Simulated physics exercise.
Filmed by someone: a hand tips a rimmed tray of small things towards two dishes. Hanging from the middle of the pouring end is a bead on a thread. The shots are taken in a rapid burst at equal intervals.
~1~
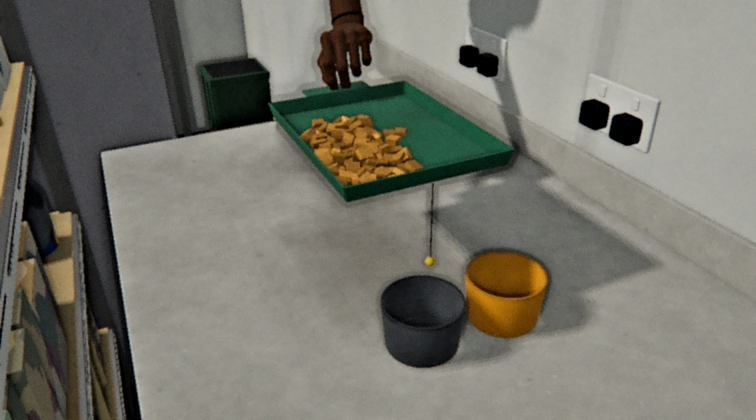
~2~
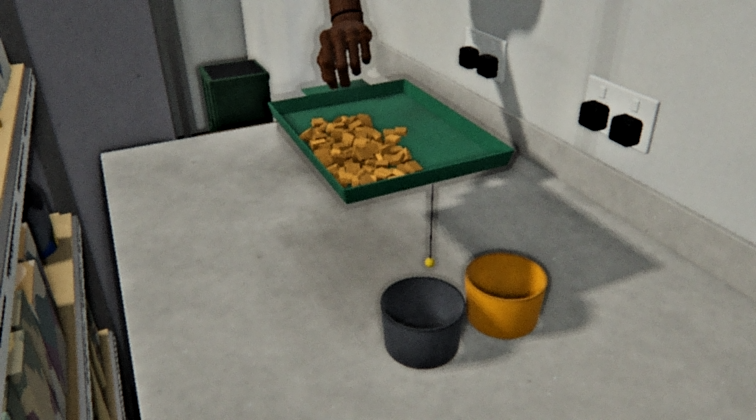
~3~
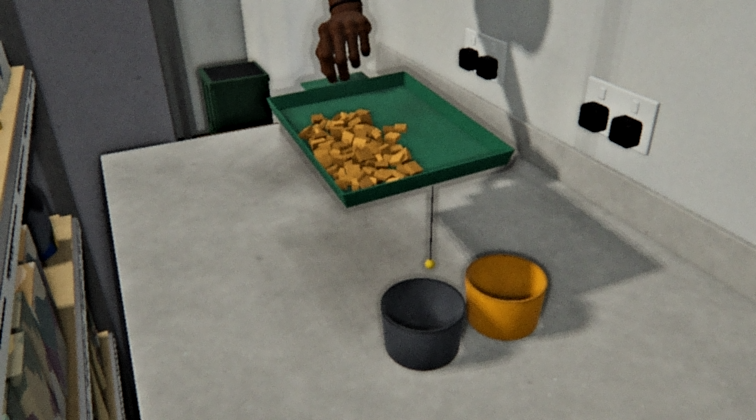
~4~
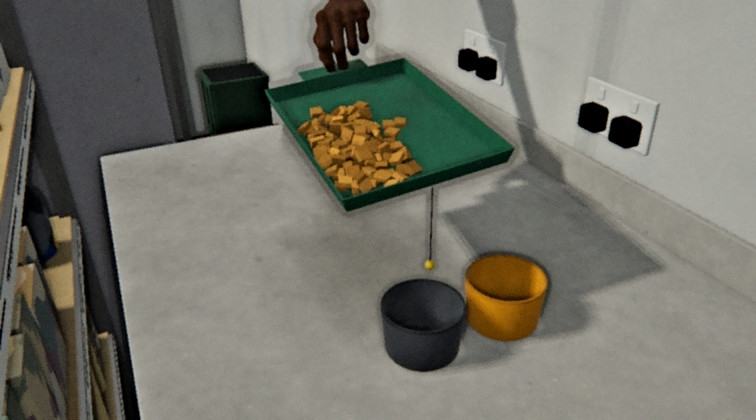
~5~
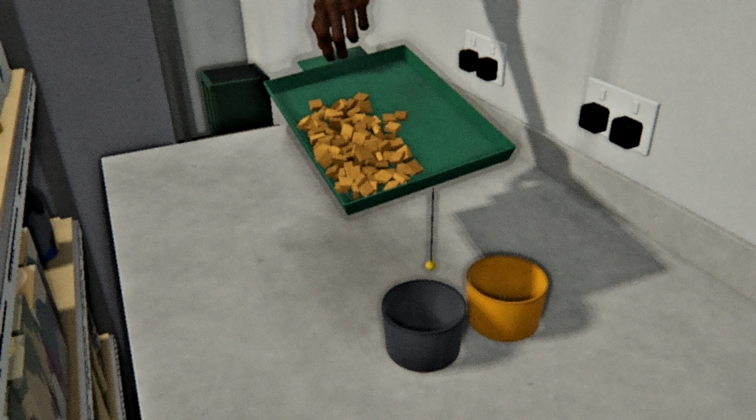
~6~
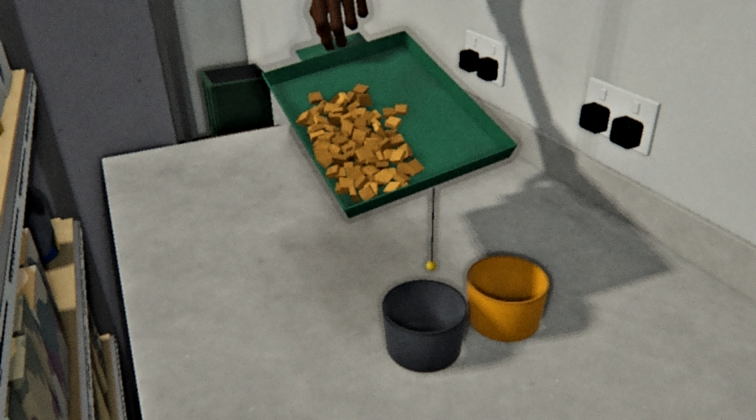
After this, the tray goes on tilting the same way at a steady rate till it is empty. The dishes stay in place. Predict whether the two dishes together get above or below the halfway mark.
Below.
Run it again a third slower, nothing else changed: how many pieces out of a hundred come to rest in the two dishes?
I'd say near 20 per cent.
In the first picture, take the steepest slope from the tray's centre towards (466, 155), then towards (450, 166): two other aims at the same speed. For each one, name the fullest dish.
Outcome by order - one: Right side; two: Right side.
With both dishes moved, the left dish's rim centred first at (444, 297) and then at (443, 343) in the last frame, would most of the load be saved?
Short of half, then Short of half.
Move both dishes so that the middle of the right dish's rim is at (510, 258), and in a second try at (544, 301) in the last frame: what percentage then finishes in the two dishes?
That makes 0 per cent, followed by 0 per cent.
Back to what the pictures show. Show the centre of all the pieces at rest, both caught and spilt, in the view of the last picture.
At about (363, 353).
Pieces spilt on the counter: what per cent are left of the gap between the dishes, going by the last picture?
Reading: Around 100 %.
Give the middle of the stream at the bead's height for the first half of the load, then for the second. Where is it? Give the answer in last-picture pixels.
For the early half I get (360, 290), and for the late half (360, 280).
Just after the last frame, tray tipped steeply; every one on the tray.
A moment on, tray tipped past a quarter turn; roughly a quarter on the tray; about a tenth in the left dish; roughly half outside both; roughly a quarter in the air.
Further on, tray tipped past a quarter turn; roughly a quarter in the left dish; the larger part outside both.
When it is over, tray tipped past a quarter turn; roughly a quarter in the left dish; not one in the right dish; the larger part outside both.
